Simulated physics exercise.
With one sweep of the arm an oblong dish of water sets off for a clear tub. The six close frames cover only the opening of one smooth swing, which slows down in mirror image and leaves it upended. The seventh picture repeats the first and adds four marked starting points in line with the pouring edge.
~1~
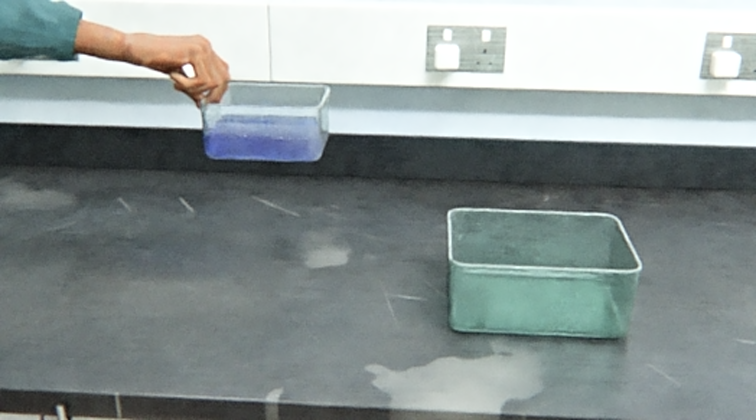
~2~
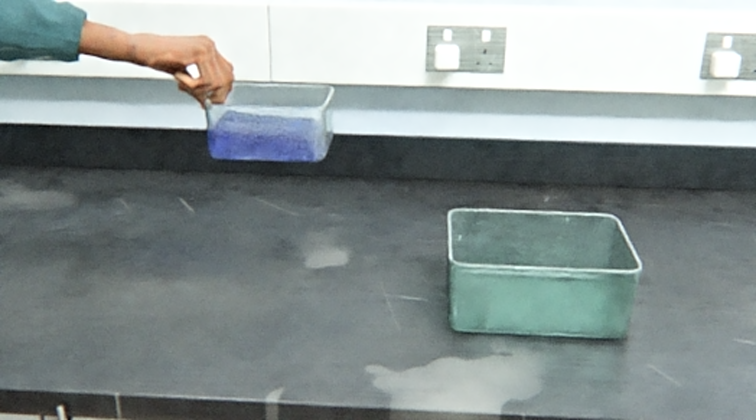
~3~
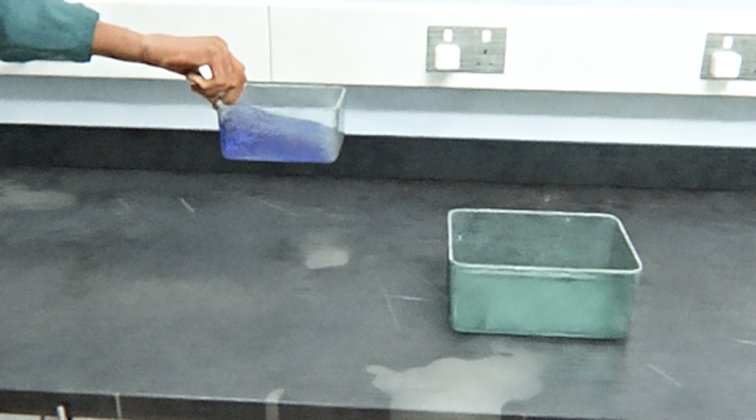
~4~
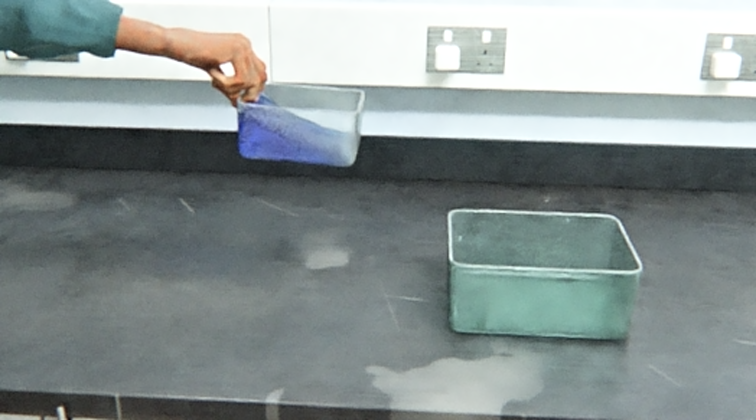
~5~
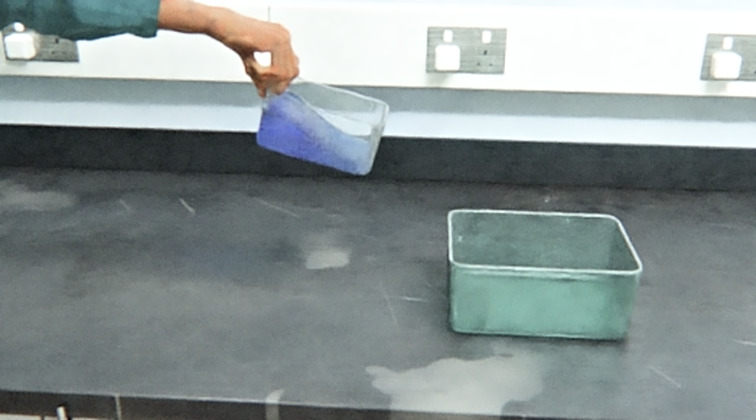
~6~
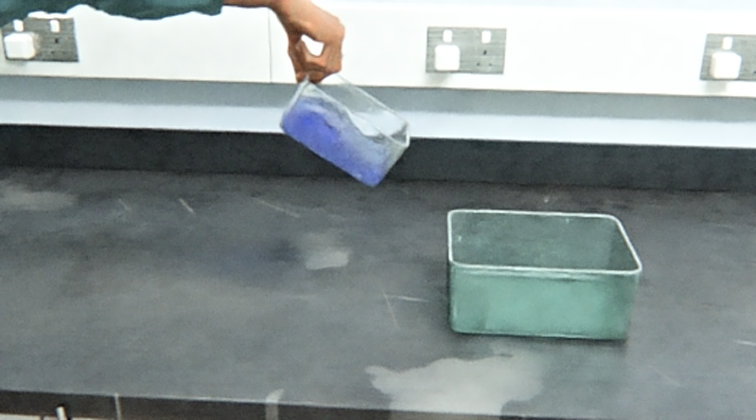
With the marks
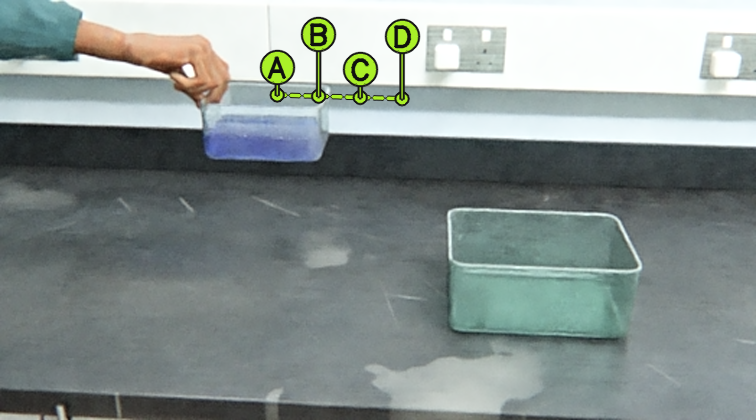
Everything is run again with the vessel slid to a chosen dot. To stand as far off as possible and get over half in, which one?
The answer is place A.
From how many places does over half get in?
All of them.
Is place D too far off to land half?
No.
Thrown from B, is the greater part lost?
No.
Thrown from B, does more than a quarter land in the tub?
Yes.
On the marked copy, A at (277, 95); B at (318, 96); C at (360, 97); D at (402, 98).
If A is chosen, about 69 % lands in the tub, 25 % falls short and 6 % goes beside or beyond.
If B is chosen, about 74 % lands in the tub, 17 % falls short and 9 % goes beside or beyond.
If C is chosen, about 92 % lands in the tub, 6 % falls short.
If D is chosen, about 74 % lands in the tub, 1 % falls short and 25 % goes beside or beyond.
